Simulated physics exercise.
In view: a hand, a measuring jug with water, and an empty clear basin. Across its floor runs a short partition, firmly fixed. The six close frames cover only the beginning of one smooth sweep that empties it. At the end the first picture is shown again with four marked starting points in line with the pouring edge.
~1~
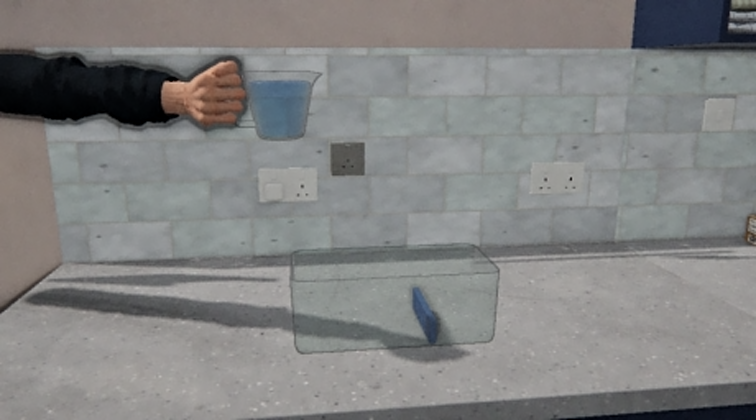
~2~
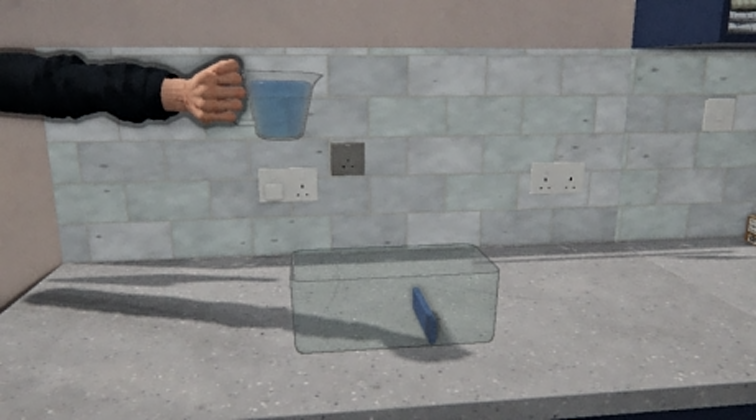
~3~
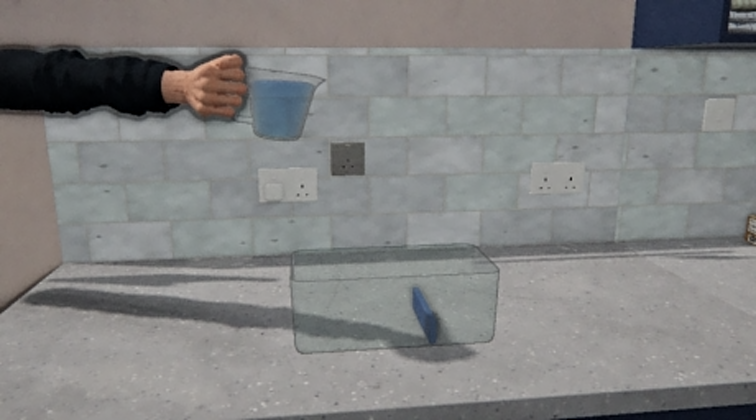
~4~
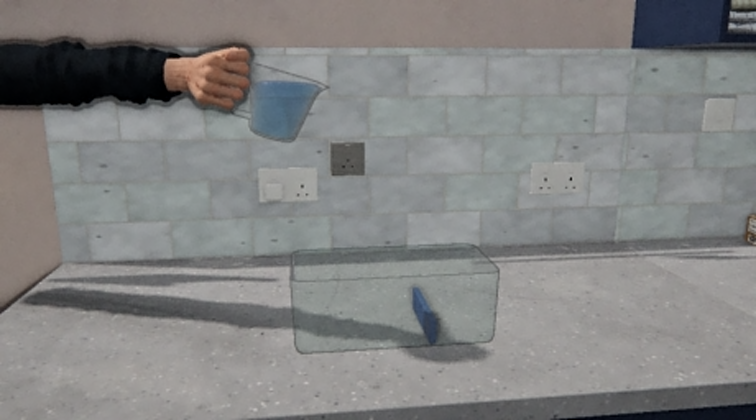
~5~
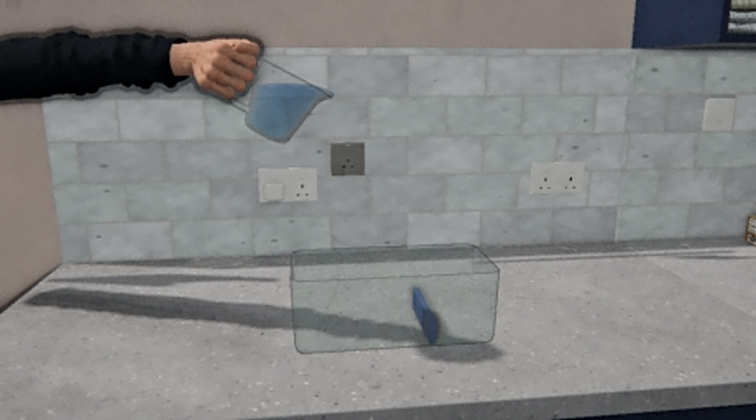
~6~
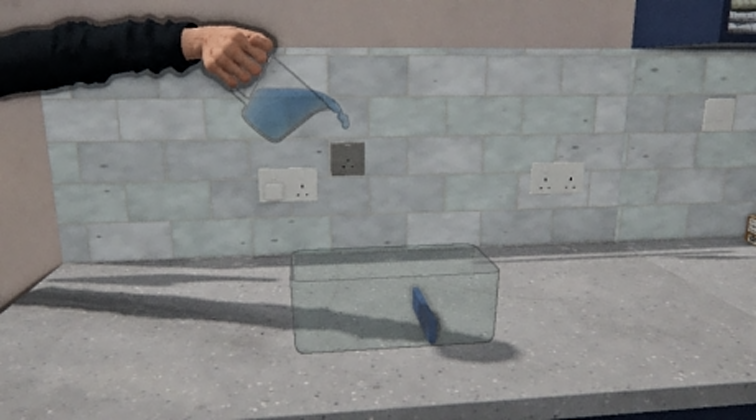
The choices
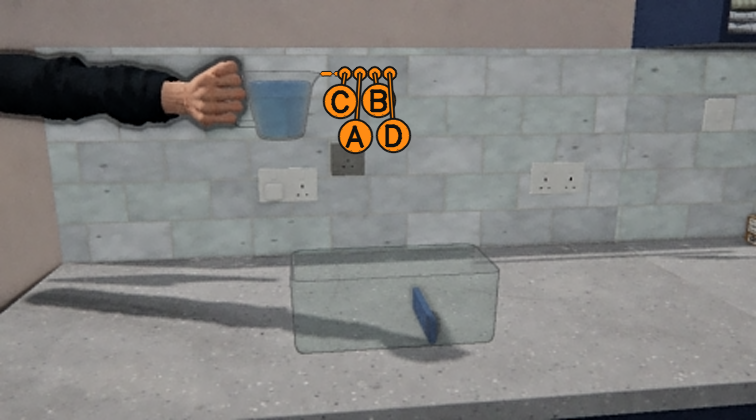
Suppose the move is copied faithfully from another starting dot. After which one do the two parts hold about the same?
The answer is dot B.
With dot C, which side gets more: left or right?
The left one.
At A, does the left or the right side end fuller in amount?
More ends on the left.
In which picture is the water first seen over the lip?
In picture 5.
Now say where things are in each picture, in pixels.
In the first picture, upright, lip at (322, 73); basin from (295, 352) to (494, 340); top of the wall at (424, 303); nothing has left yet.
In the second picture, upright, lip at (323, 75); nothing has left yet.
In the third picture, tipped about 7°, lip at (326, 79); nothing has left yet.
In the fourth picture, tipped about 16°, lip at (329, 87); nothing has left yet.
In the fifth picture, tipped about 28°, lip at (331, 97); water is over the lip, down to (331, 97).
In the sixth picture, tipped about 42°, lip at (332, 110); water is over the lip, down to (345, 127).
On the marked copy, A at (359, 73); B at (374, 73); C at (344, 73); D at (389, 73).
With A, about 75 % ends left of the wall and 18 % right of it; 7 % is lost outside.
With B, about 50 % ends left of the wall and 47 % right of it; 3 % is lost outside.
With C, about 89 % ends left of the wall and 5 % right of it; 6 % is lost outside.
With D, about 25 % ends left of the wall and 70 % right of it; 5 % is lost outside.
